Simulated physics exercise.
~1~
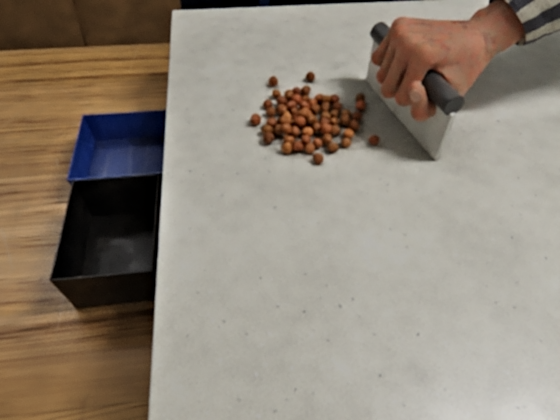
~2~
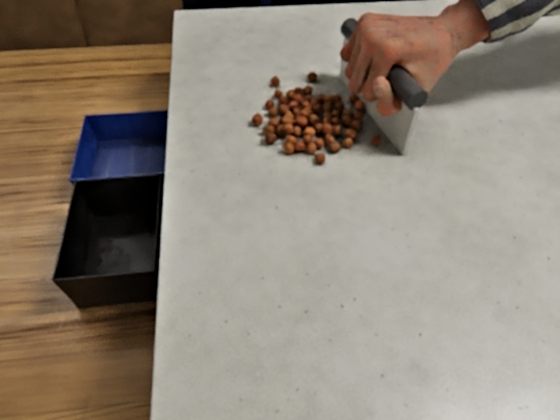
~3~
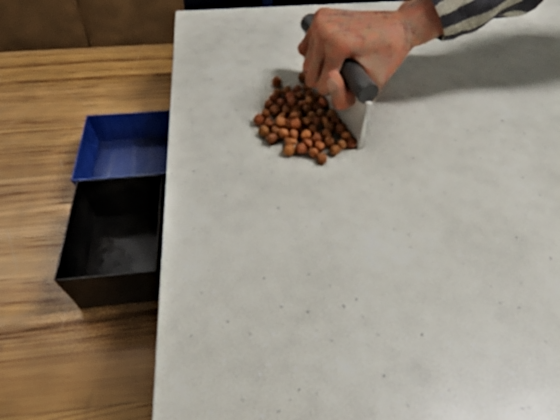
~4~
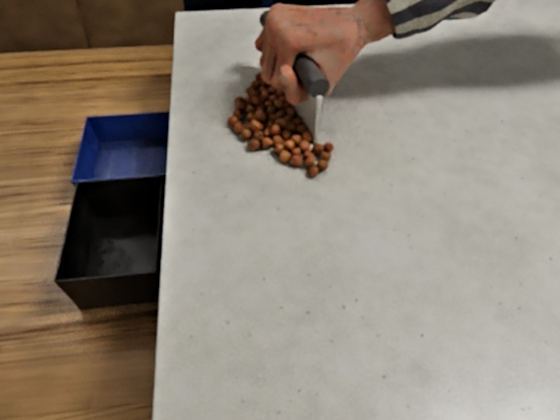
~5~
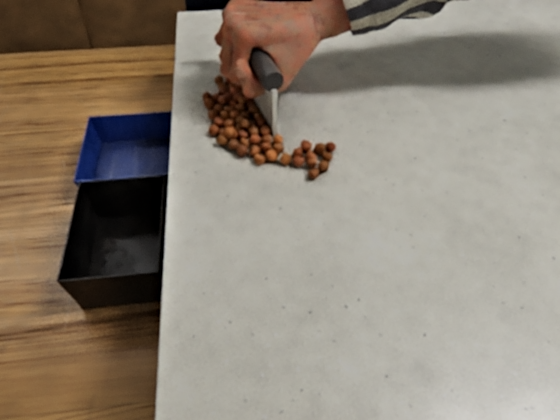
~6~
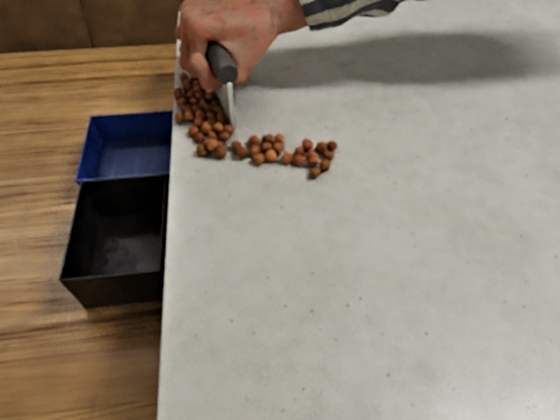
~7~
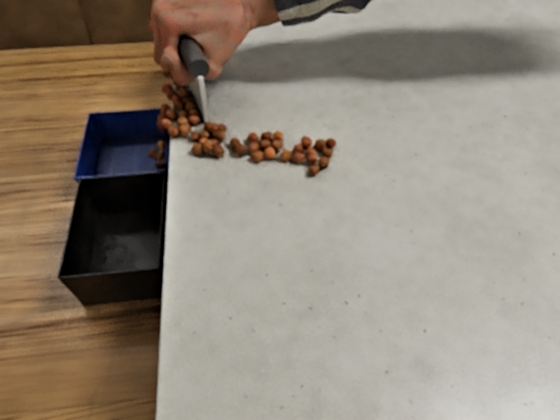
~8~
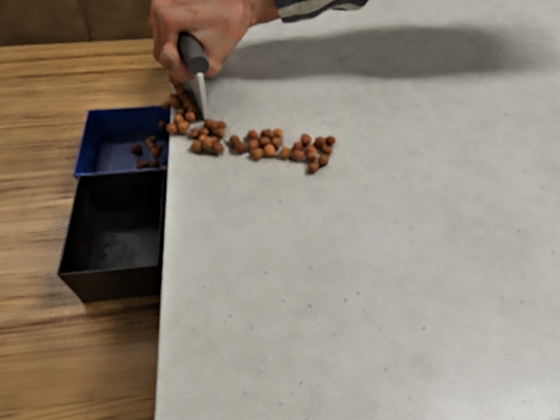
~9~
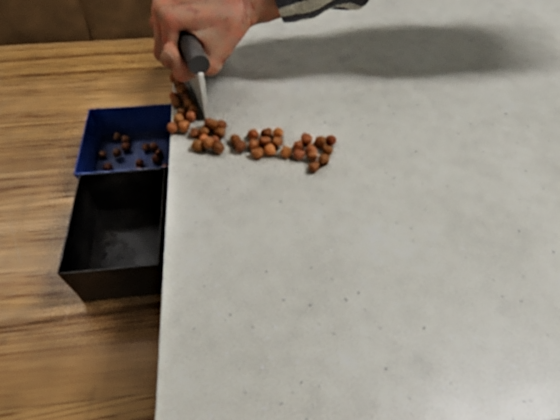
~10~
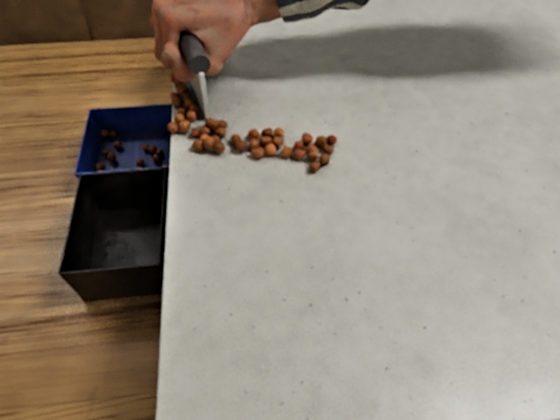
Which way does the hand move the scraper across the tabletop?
The hand moves the scraper to the left, toward the edge of the table, and then holds it still there.
Hand pushing a scraper left through hazelnuts on a pale tabletop, some dropping into a blue tin, most staying on top.
